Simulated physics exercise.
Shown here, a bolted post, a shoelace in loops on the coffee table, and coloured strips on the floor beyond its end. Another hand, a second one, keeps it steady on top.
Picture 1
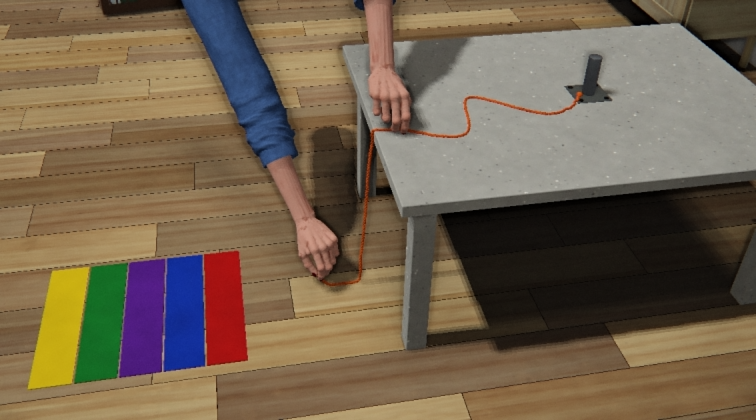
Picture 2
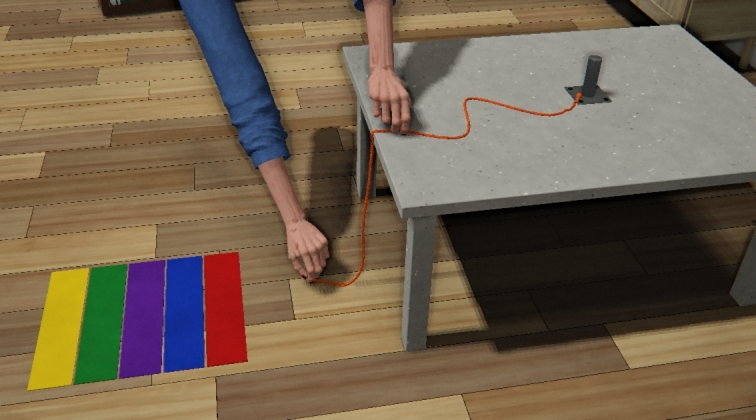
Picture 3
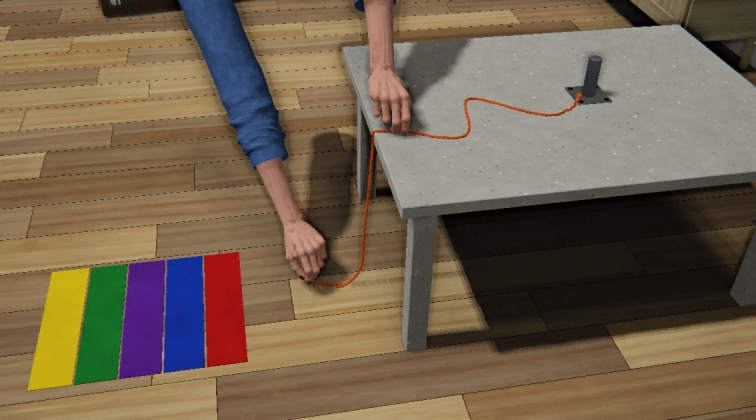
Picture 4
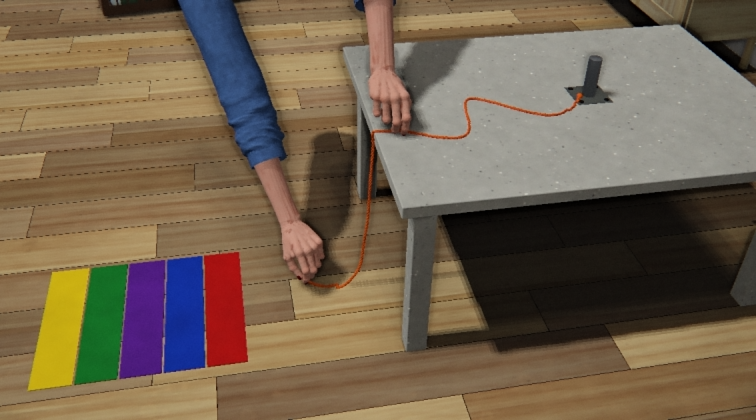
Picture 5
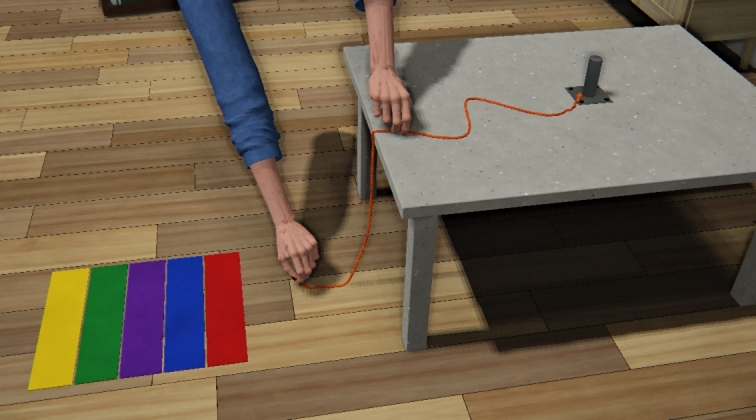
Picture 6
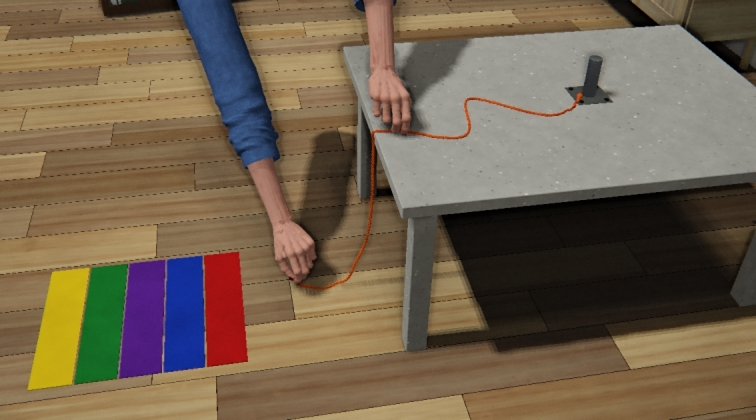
An orange cord runs in loose curves across a grey table, seen from above at an angle in a room with a wooden plank floor. One hand presses the cord near the table's left edge while another holds its hanging end low, right of yellow, green, purple, blue and red strips. The lower hand draws the end slightly left, and the camera stays still.
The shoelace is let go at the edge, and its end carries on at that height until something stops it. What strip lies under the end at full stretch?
The green one.
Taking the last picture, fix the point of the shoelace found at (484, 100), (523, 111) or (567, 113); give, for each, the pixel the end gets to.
First near (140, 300), then near (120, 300), then near (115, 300).
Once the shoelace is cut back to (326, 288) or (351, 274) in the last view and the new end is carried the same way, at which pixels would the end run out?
You'd find it around (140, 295) the first time and around (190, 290) the second.
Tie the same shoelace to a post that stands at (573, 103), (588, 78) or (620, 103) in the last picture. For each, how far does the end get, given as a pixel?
Roughly (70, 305), (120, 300) and (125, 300).
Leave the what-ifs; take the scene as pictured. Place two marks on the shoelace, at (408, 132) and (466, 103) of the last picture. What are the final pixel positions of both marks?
Final positions are (328, 159) and (440, 118), in that order.
Soon after, end near (180, 293); over blue.
After that, end near (127, 299); over purple.
At the stop, end near (97, 303); over green. It gets as far as the green strip.
